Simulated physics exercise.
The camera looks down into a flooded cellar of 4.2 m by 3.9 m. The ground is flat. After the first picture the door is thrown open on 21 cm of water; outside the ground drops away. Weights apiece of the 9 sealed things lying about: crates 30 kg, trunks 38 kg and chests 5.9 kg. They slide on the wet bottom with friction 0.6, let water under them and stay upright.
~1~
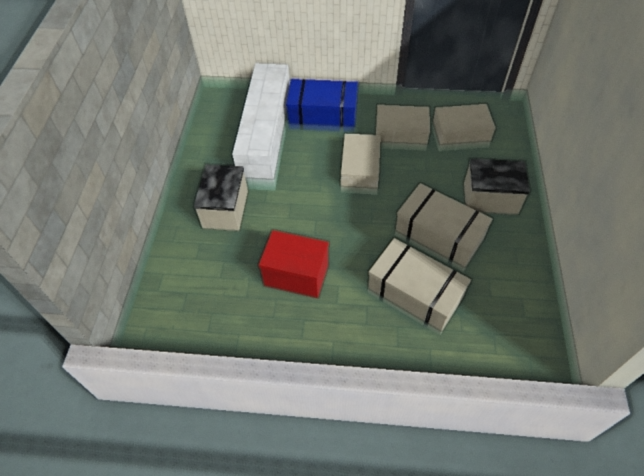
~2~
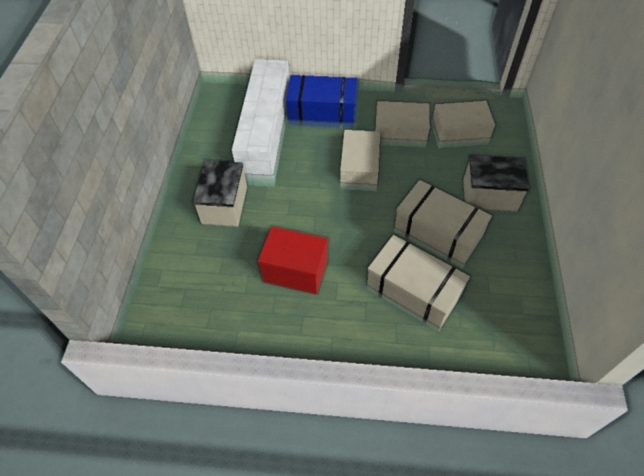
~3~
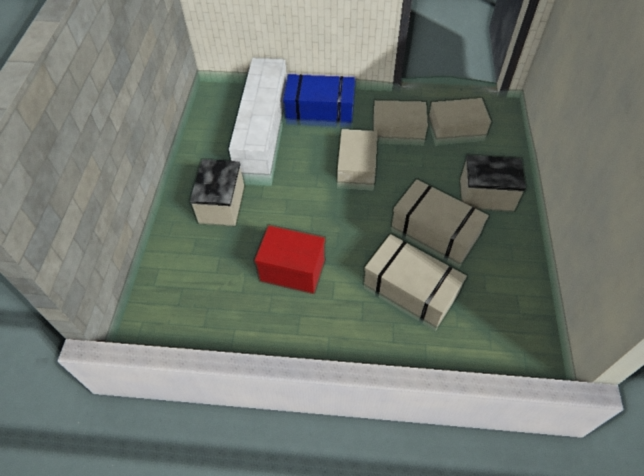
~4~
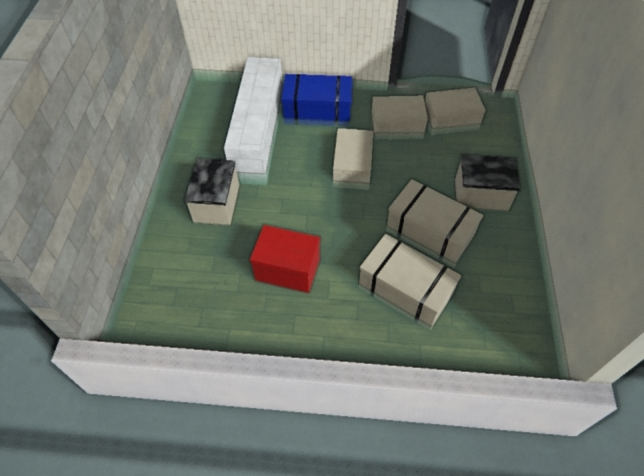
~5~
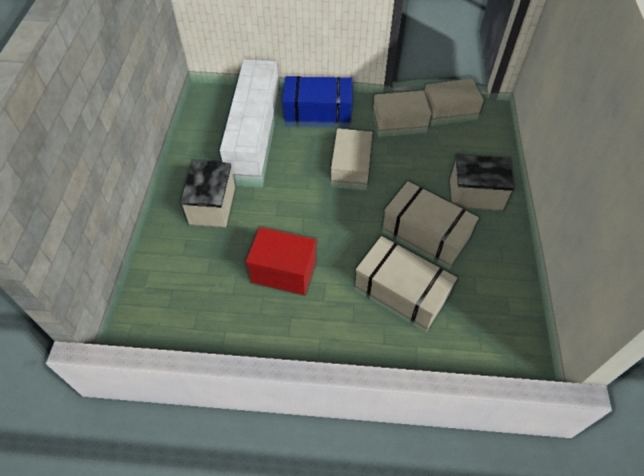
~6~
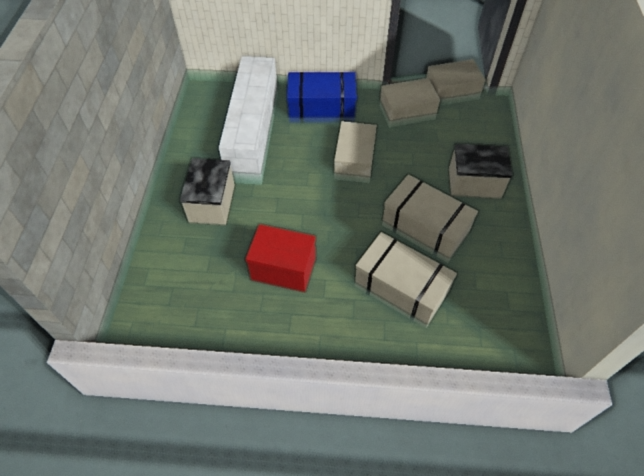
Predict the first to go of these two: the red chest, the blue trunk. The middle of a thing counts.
First out is the blue one.
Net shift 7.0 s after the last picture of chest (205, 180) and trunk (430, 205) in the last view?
In that order: 120 cm, 200 cm.
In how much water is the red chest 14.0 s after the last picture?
About 11 cm.
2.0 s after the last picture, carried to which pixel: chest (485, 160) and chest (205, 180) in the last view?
Around (489, 112) and (233, 176).
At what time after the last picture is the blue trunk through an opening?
At about 4.0 s.
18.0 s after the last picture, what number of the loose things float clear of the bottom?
At that moment 0.
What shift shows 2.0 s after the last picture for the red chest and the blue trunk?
About 30 and 60 cm.
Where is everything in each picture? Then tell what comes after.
The first frame shows the red chest at (294, 253), afloat; the blue trunk at (322, 93) floats; about 3100 L in view; 0 of 9 have shifted.
The second frame shows the red chest at (293, 250), afloat; the blue trunk at (322, 89), afloat; 21 cm deep round most things; 0 of 9 have shifted.
The third frame shows the red chest at (290, 249) floats; the blue trunk at (320, 88), afloat; 21 cm deep round most things; 1 of 9 have shifted.
The fourth frame shows the red chest at (285, 248) floats; the blue trunk at (317, 87) floats, 3 cm from its start; about 2990 L in view; 2 of 9 have shifted.
The fifth frame shows the red chest at (281, 250), afloat; the blue trunk at (318, 89) floats, 9 cm from its start; about 2940 L in view; 5 of 9 have shifted.
The sixth frame shows the red chest at (281, 247) floats; the blue trunk at (322, 85), afloat, 16 cm from its start; about 2890 L in view; 5 of 9 have shifted.
Then, 2.0 s after the last picture the red chest is near (300, 231), 0.3 m from its start, afloat; the blue trunk is near (364, 77), 0.7 m from its start, afloat; 2 of 9 are out; 7 afloat.
Then, 7.0 s after the last picture the red chest is near (343, 202), 0.8 m from its start, afloat; the blue trunk has gone out (4.0 s after the last picture); 5 of 9 are out; 4 afloat.
Then, 14.0 s after the last picture the red chest is near (413, 113), 2.3 m from its start, afloat; the blue trunk has gone out (4.0 s after the last picture); 6 of 9 are out; 2 afloat.
Then, 18.0 s after the last picture the red chest has gone out (16.7 s after the last picture); the blue trunk has gone out (4.0 s after the last picture); 8 of 9 are out; 0 afloat.
